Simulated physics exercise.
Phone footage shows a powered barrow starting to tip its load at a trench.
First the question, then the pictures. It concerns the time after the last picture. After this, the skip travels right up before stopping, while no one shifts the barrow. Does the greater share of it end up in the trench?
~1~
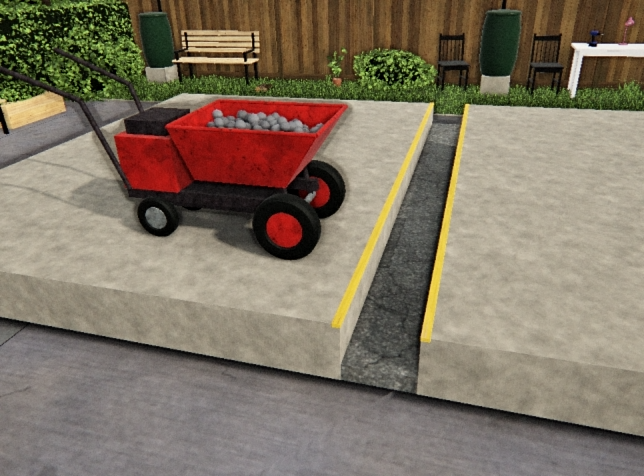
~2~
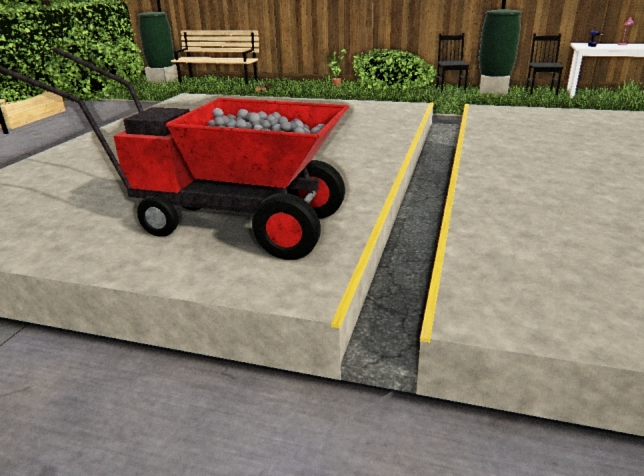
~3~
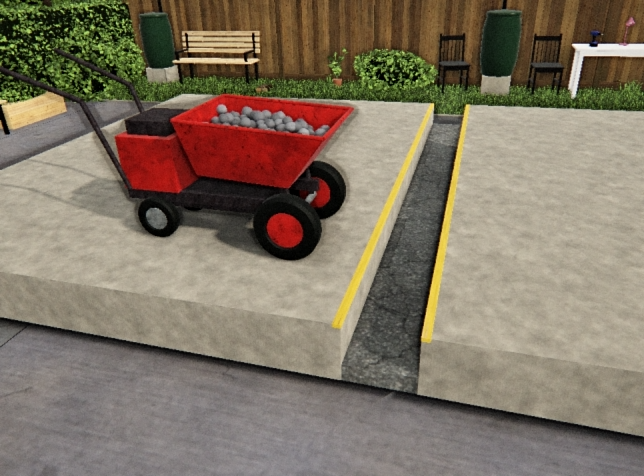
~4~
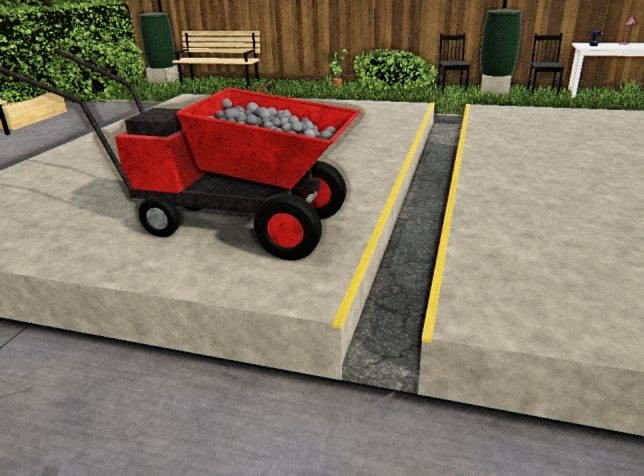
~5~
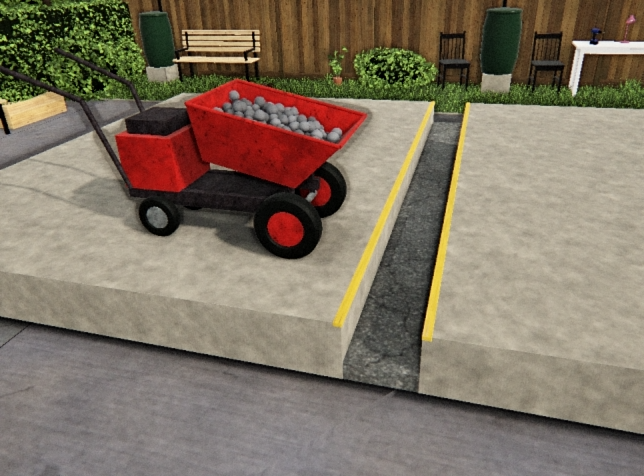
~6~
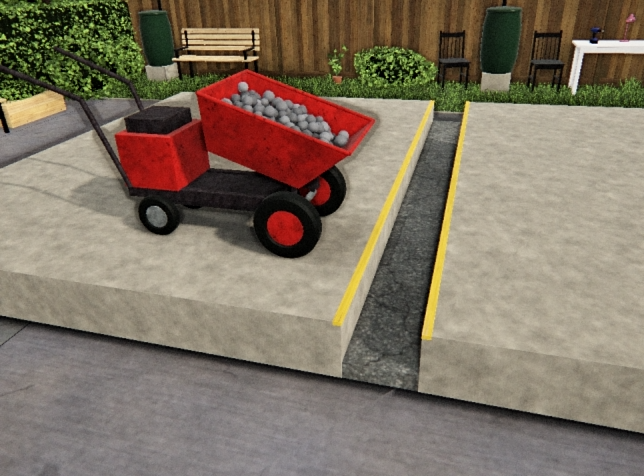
Most goes in.
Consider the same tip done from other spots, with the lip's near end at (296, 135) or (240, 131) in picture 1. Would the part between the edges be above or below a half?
In turn: The larger part; below a half.
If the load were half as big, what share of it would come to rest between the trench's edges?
Roughly 100 percent.
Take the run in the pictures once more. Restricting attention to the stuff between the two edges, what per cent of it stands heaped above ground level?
The answer is close to 5 per cent.
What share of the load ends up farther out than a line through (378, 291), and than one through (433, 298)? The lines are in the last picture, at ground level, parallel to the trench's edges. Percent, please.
Roughly 80 and 10 percent.
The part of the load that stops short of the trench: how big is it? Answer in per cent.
My estimate is around 0 percent.
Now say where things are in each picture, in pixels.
The first frame shows lip of the skip at (316, 136), level; top of the load at (256, 126), round cobbles; first edge of the trench at (351, 289); far edge at (432, 300), the trench over half as wide as the skip, and about half as deep as wide.
The second frame shows lip of the skip at (317, 136), level; top of the load at (247, 128).
The third frame shows lip of the skip at (323, 139), tipped barely; top of the load at (251, 126).
The fourth frame shows lip of the skip at (330, 143), tipped a little; top of the load at (257, 123).
The fifth frame shows lip of the skip at (339, 147), tipped a little; top of the load at (252, 117).
The sixth frame shows lip of the skip at (349, 154), tipped clearly; top of the load at (249, 112); first edge of the trench at (352, 287); far edge at (433, 297).
Soon, skip tipped steeply; all in the skip.
A while on, skip tipped right over; most in the skip; about a quarter in or heaped over the trench; a stray few beyond it; a stray few falling.
Towards the end, skip tipped right over; about a quarter in the skip; most in or heaped over the trench; a small part beyond it.
Finally, skip tipped right over; a stray few in the skip; nearly all in or heaped over the trench; a small part beyond it.
